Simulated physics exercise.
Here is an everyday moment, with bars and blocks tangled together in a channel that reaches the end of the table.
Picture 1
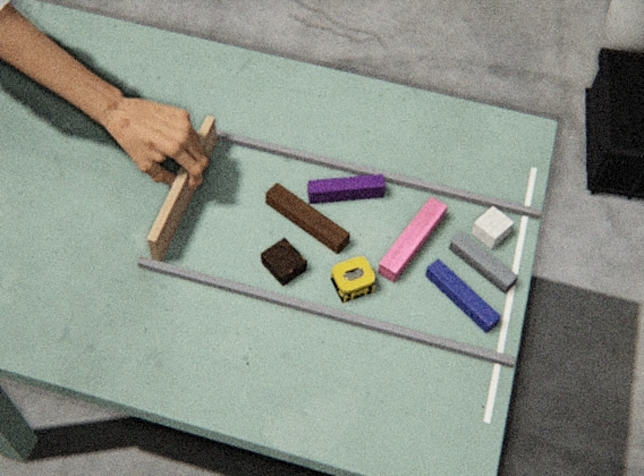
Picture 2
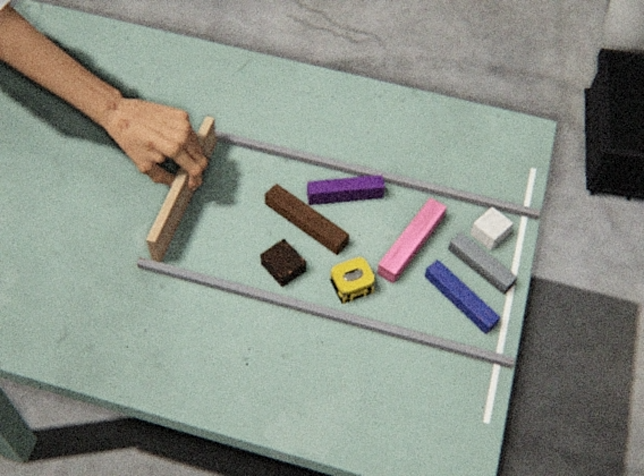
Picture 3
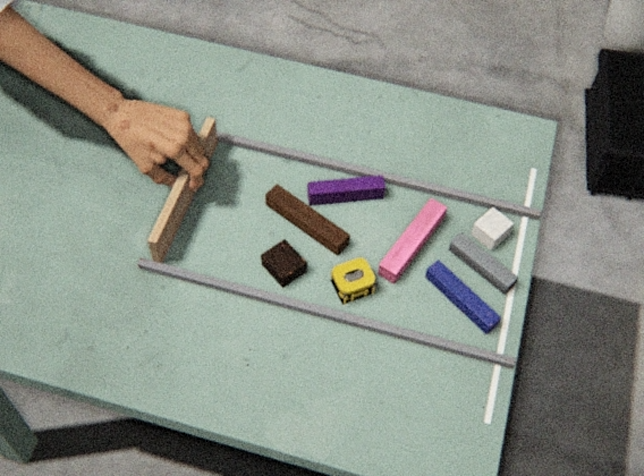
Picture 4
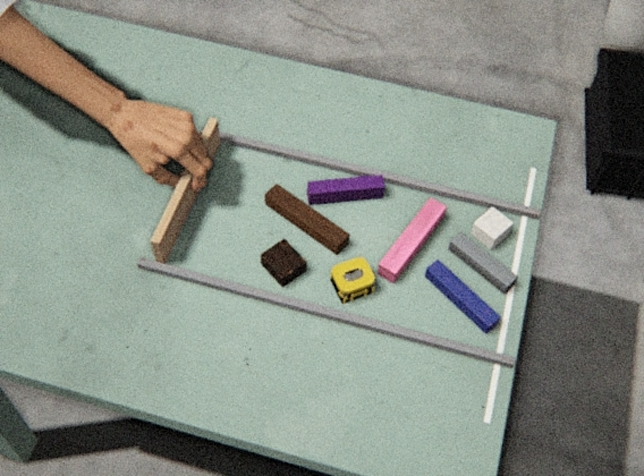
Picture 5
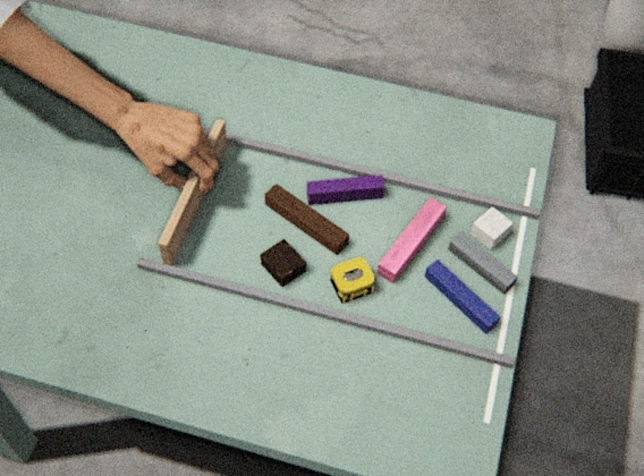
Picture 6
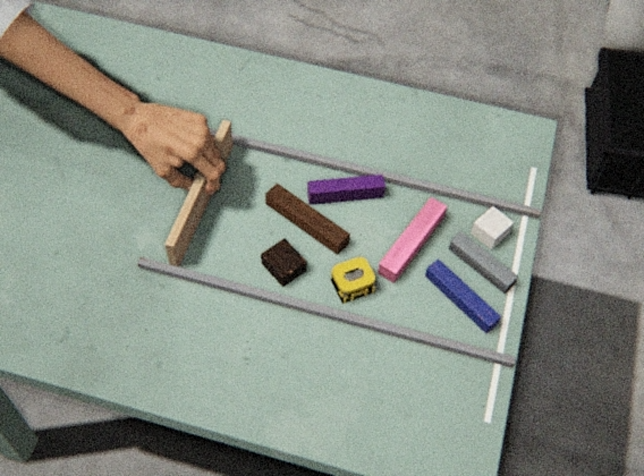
A hand holding a wooden board upright, then sliding it slightly right between two rails toward motionless coloured bars and blocks.
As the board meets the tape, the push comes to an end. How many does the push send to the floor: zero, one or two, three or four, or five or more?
The table loses at least five pieces.
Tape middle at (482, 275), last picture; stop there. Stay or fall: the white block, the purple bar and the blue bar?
What happens: The white block goes down, the purple bar does not come off, the blue bar goes down.
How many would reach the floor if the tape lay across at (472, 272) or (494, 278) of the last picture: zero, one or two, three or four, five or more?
First tape: Either three or four; second: At least five.
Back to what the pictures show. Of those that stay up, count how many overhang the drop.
Expected count: 1.
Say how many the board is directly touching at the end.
Looks like 1 of them, all told.
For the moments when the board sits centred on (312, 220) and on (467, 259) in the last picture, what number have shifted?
I make it 5 at the first spot and 8 at the other.
Early on, none off yet; white block at rest near (492, 228); grey stick at rest near (483, 262); blue bar at rest near (462, 296).
A while later, none off yet; white block moving near (495, 230); grey stick travelled a little near (497, 261); blue bar travelled a little near (503, 306).
Finally, the number that fall off is five or more; lost, brown stick, purple bar, yellow case, pink stick, blue bar, grey stick and white block.
